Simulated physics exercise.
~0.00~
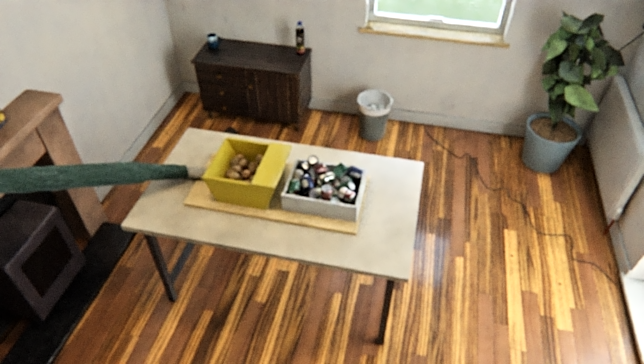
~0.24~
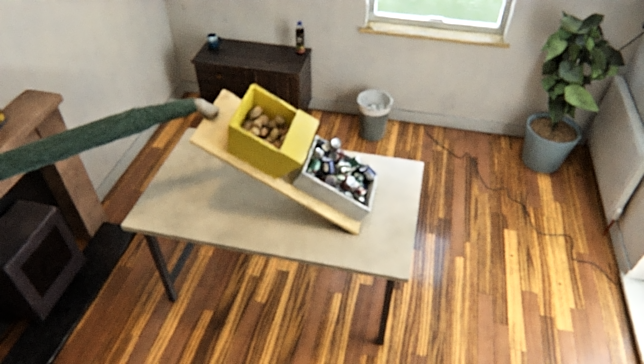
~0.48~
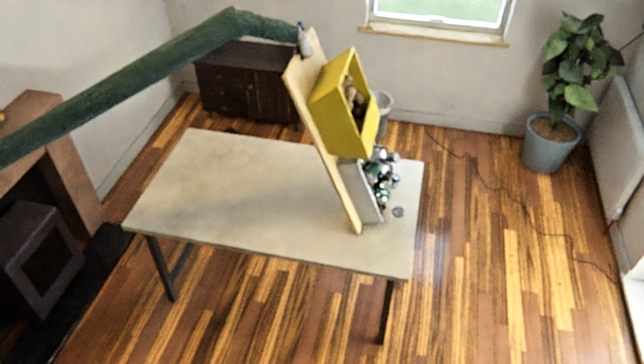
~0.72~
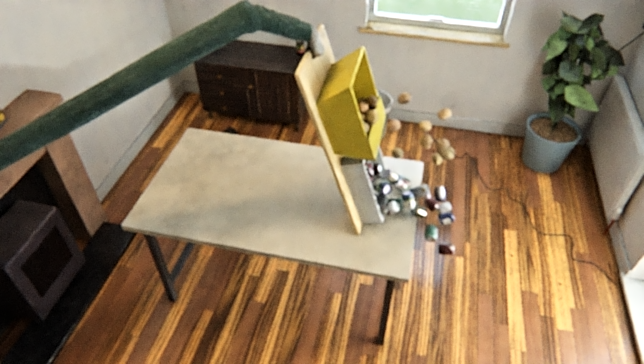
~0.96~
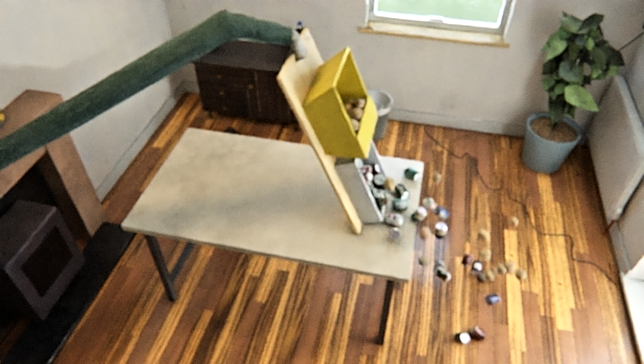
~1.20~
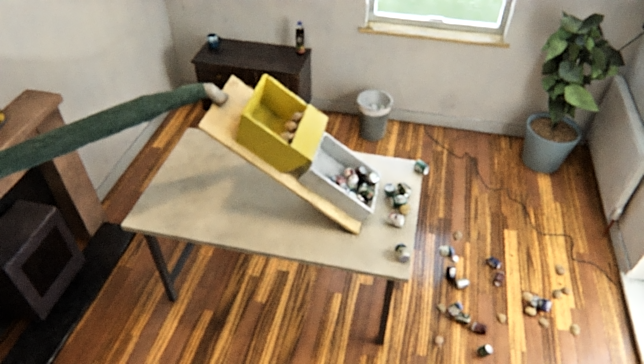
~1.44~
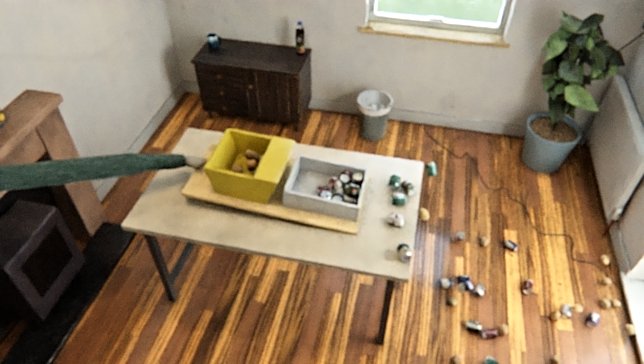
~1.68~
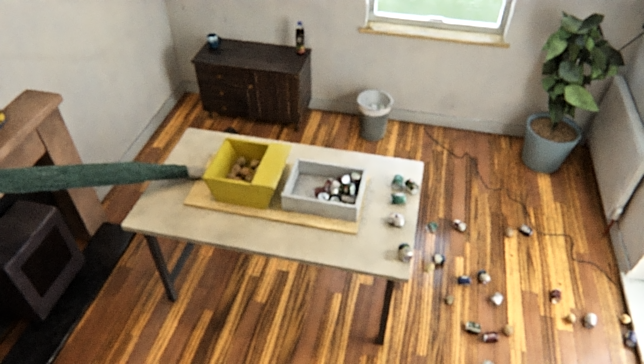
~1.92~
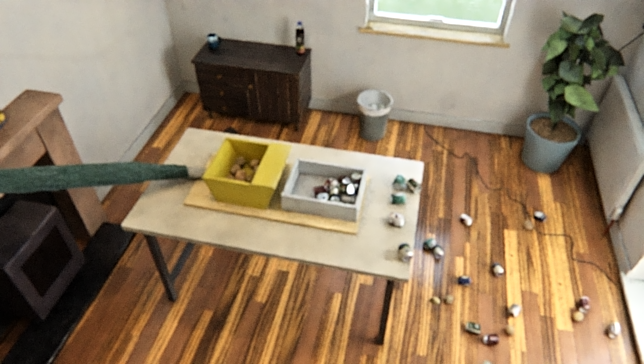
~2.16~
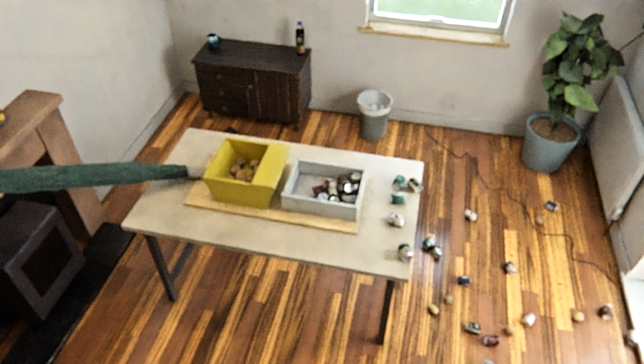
On a table, a green arm tilts and lowers two crates, leaving spilled cans and potatoes.
